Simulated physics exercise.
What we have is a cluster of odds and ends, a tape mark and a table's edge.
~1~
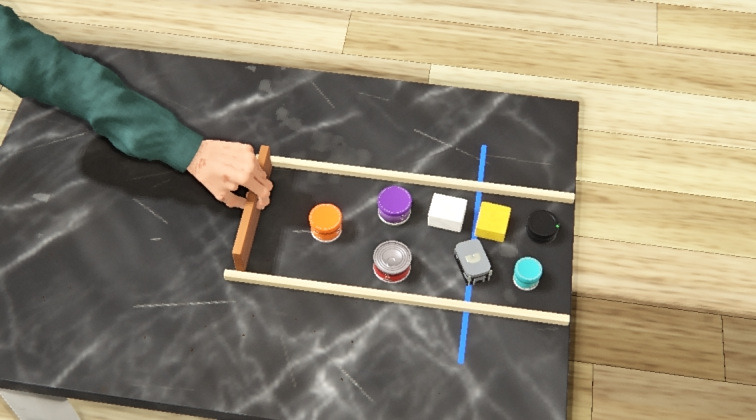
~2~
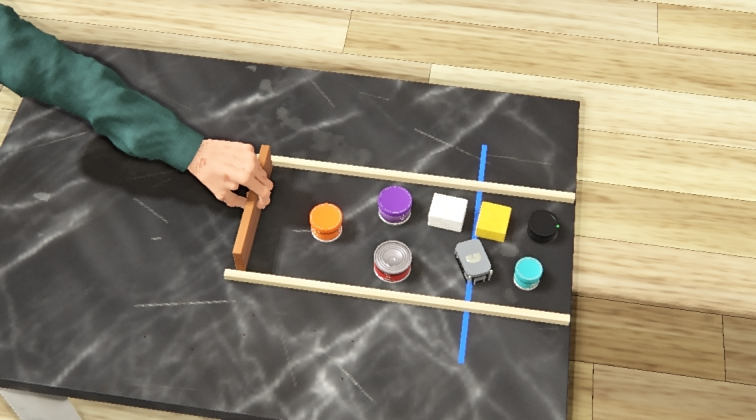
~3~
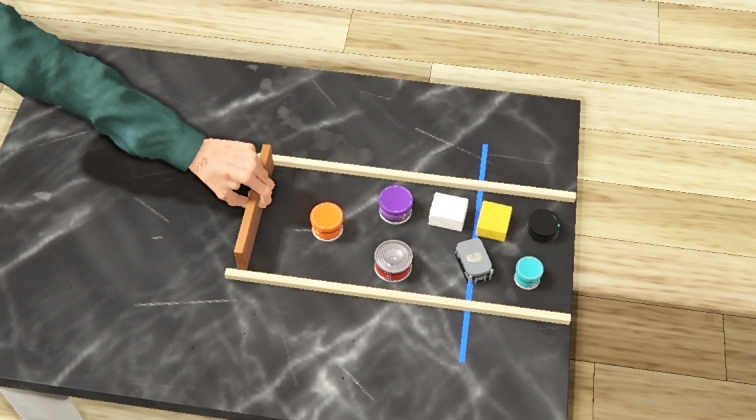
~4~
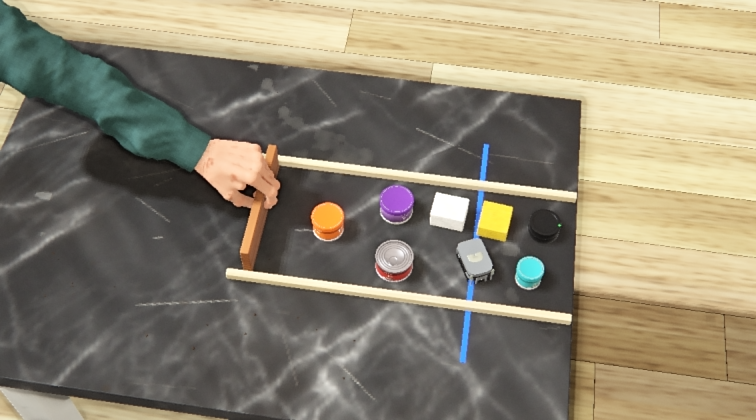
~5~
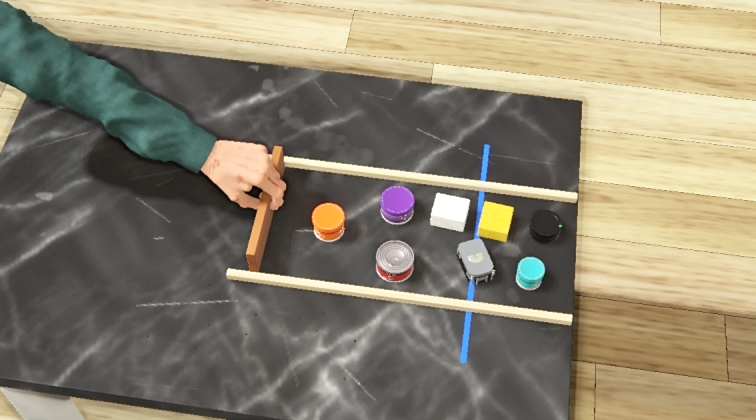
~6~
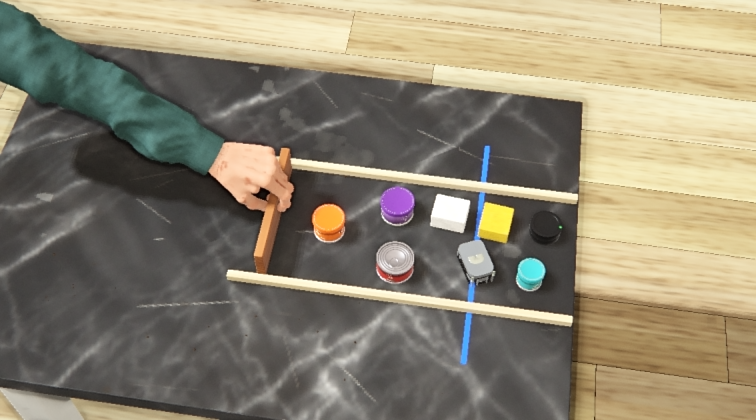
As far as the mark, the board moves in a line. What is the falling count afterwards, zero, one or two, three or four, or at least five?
Afterwards the falling count is one or two.
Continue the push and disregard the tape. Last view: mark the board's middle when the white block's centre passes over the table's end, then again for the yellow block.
Approx. (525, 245) for the first, approx. (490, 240) for the second.
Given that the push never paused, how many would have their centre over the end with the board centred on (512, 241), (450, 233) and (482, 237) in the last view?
The counts: 3, 0 and 1.
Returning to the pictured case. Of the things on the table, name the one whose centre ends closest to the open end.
The yellow block.
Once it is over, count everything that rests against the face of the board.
It adds up to 3.
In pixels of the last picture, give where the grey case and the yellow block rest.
You'll see the grey case at (522, 271), with the yellow block at (561, 232).
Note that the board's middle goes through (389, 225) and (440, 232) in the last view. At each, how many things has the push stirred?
3 by the first point, 7 by the second.
Early on, none off yet; black lid at rest near (545, 228); turquoise tin at rest near (530, 275); yellow block at rest near (496, 223).
A while later, none off yet; black lid travelled a little near (556, 230); turquoise tin at rest near (530, 275); yellow block travelled about its own width near (525, 227).
Finally, the number that fall off is one or two; lost, black lid.
